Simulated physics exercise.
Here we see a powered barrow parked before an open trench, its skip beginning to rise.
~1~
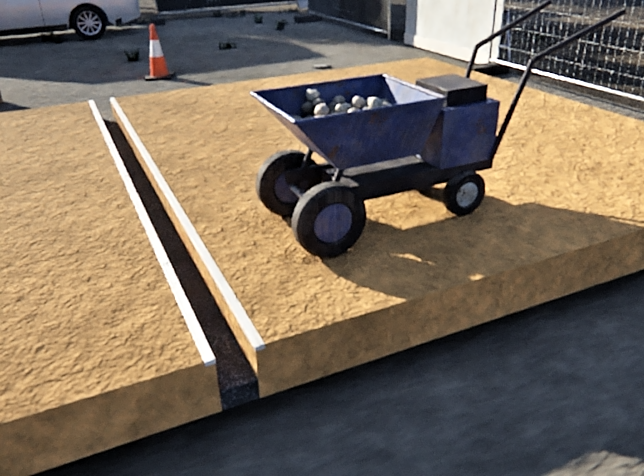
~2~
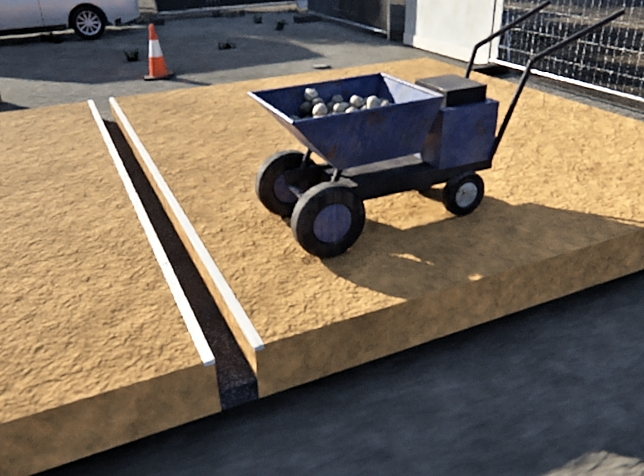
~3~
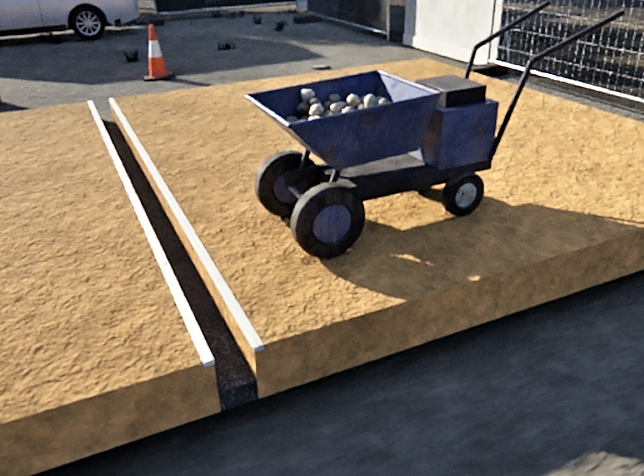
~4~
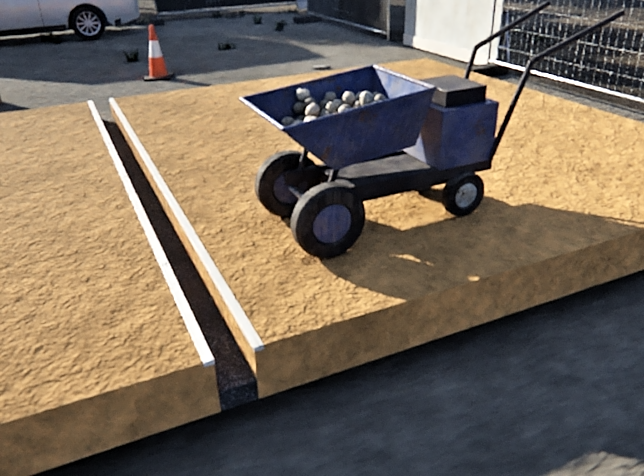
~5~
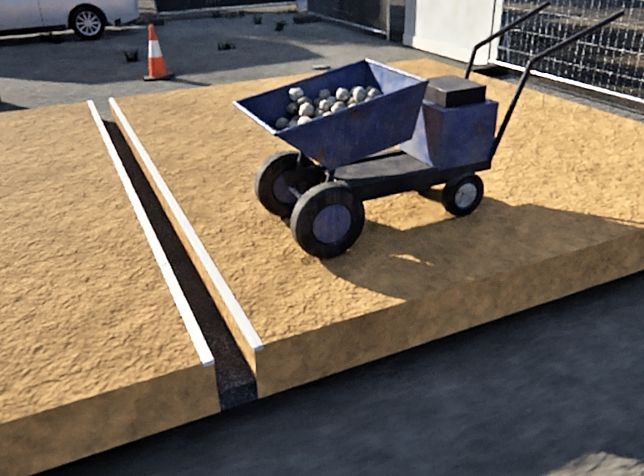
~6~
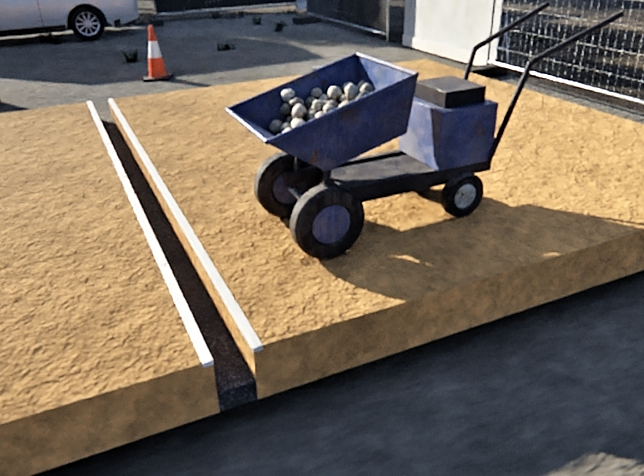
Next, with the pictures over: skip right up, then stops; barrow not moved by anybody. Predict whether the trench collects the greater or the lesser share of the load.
Most of it.
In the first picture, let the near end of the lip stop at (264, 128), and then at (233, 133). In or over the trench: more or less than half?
A minority at the first place, then a minority at the second.
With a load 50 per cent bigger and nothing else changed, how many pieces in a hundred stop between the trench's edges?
It would be around 50 per cent.
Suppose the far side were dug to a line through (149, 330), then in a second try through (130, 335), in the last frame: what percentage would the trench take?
100 and 100 percent.
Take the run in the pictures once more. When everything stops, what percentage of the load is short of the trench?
About 5 per cent.
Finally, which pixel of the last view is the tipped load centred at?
Somewhere around (180, 265) in the last picture.
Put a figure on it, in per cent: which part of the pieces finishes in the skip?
Roughly 0 percent.
Soon, skip tipped steeply; all in the skip.
A while on, skip tipped right over; most in the skip; about a quarter in or heaped over the trench; a stray few beyond it; a stray few falling.
Towards the end, skip tipped right over; a small part in the skip; a small part short of the trench; about two thirds in or heaped over the trench; about a quarter beyond it.
Finally, skip tipped right over; a small part short of the trench; about two thirds in or heaped over the trench; about a third beyond it.
